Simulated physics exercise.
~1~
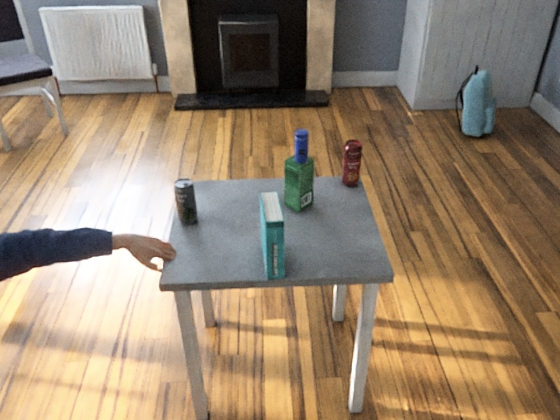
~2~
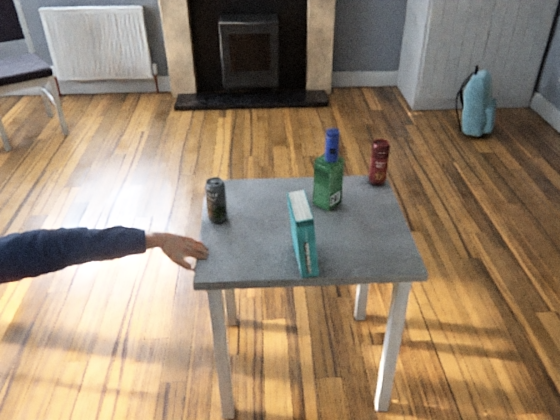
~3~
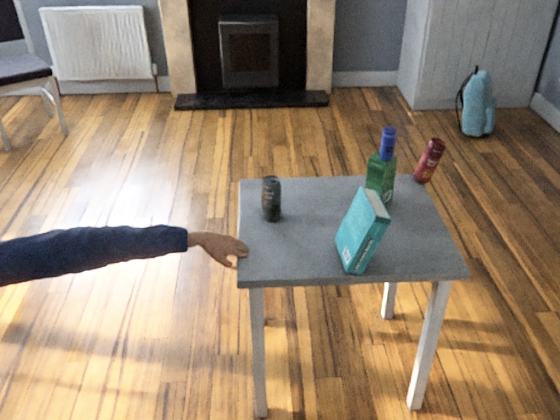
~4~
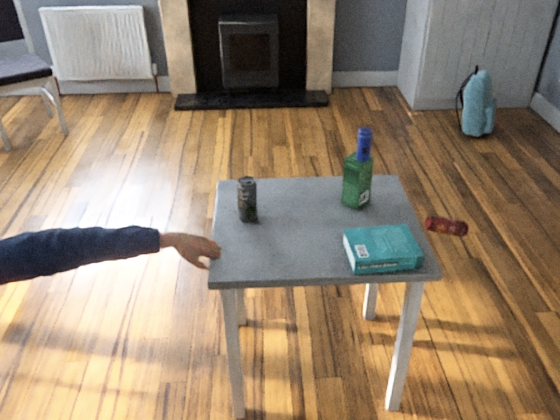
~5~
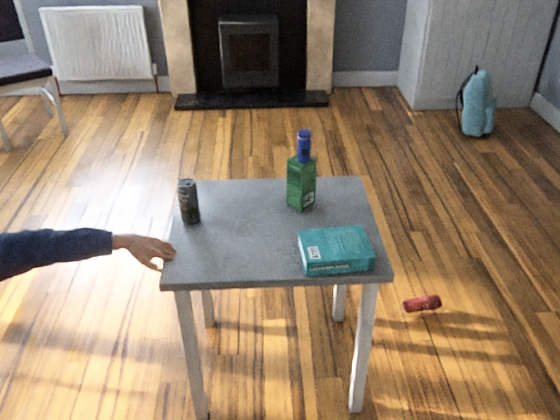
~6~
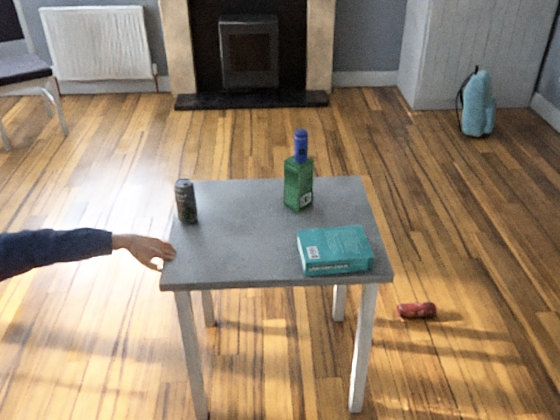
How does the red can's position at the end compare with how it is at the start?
At the start the red can stands upright on the table. At the end it lies on its side on the floor, to the right of the table.
